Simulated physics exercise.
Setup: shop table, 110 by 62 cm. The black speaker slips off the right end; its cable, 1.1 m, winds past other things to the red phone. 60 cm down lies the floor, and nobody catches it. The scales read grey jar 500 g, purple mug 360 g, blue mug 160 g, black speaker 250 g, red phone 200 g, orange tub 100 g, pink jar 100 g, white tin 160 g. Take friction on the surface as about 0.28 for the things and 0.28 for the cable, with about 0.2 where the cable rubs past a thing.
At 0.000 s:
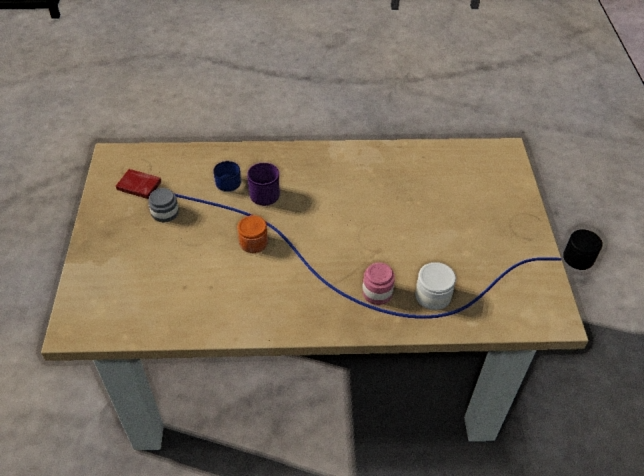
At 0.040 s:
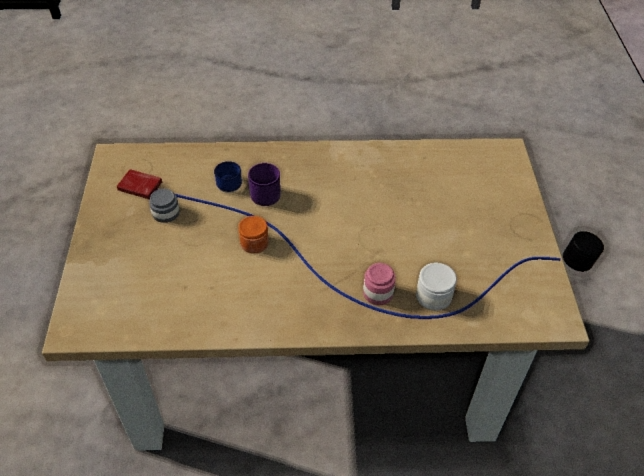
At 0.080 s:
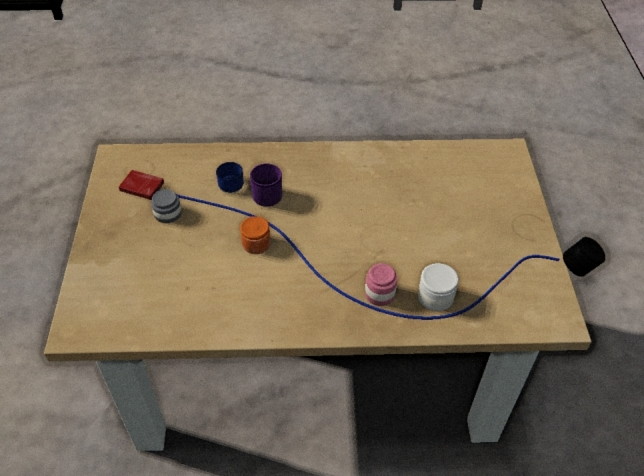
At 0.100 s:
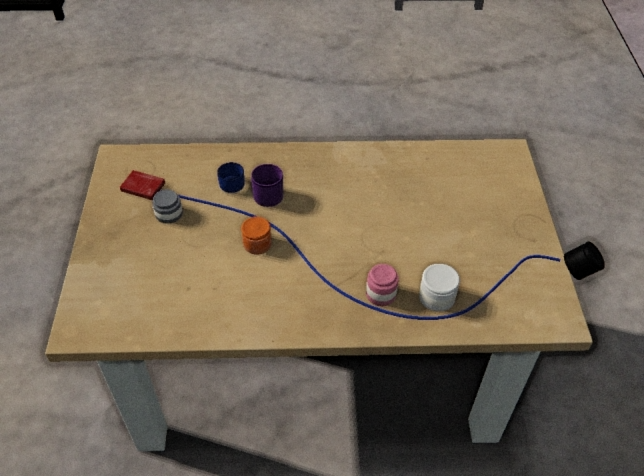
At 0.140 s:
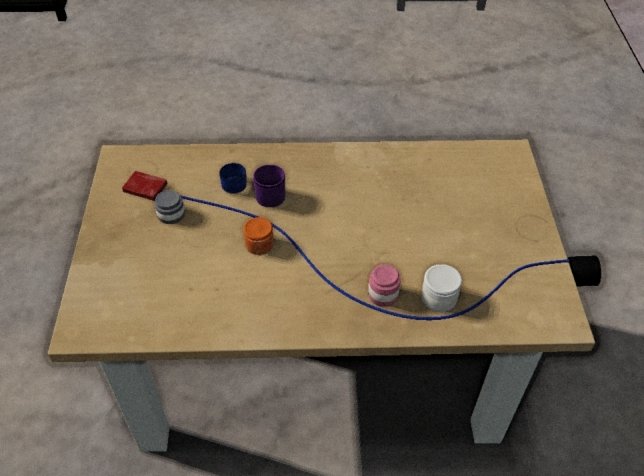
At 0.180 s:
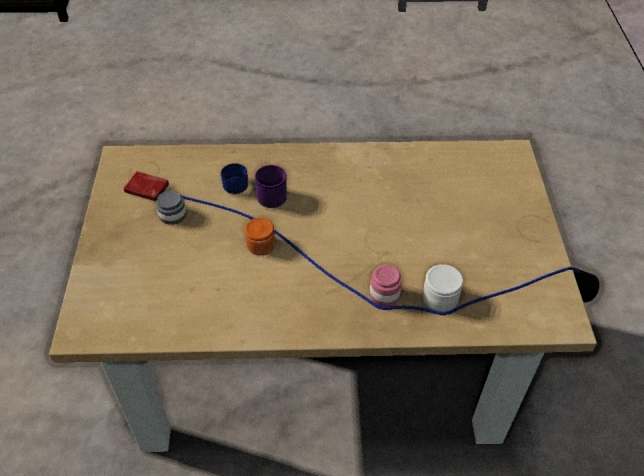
At the start, a blue cable curves loosely past jars and cups on a wooden table to a black object at the right edge. The black object turns and slips downward, becoming partly hidden beyond the edge, then the cable draws straighter against the pink and white containers, which barely move.
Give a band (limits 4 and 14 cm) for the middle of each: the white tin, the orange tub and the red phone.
As I see it, the white tin will be displaced a lot; the orange tub will be displaced only a little; the red phone will be displaced a lot.
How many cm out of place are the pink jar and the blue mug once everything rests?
Final places, approx.: Pink jar 20 cm off, blue mug 4 cm off.
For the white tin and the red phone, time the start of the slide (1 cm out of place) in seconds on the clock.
Approx. times - white tin: 0.24 s, red phone: 0.24 s.
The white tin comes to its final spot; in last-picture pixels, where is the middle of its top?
Check near (453, 213) - that's where it comes to rest.
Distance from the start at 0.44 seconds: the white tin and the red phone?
Approx. shifts - white tin: 10 cm; red phone: 8 cm.
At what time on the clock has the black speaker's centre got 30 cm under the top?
Estimate: About 0.60 s.
By 0.4 s, the cable's tail end at (185, 204); white tin 12 cm off its start, red phone 8 cm off its start, orange tub 2 cm off its start.
By 0.7 s, the cable's tail end at (234, 200); white tin 19 cm off its start, red phone 17 cm off its start, orange tub 2 cm off its start.
By 0.9 s, the cable's tail end at (281, 220); red phone 30 cm off its start at (260, 218), white tin 19 cm off its start at (453, 213), orange tub 2 cm off its start at (255, 235).
By 1.2 s, the cable's tail end at (339, 250); red phone 45 cm off its start, white tin 19 cm off its start, orange tub 2 cm off its start.
By 2.4 s, the cable's tail end at (349, 253); red phone 48 cm off its start at (331, 241), white tin 19 cm off its start at (453, 213), orange tub 2 cm off its start at (255, 235), pink jar 19 cm off its start at (422, 215).
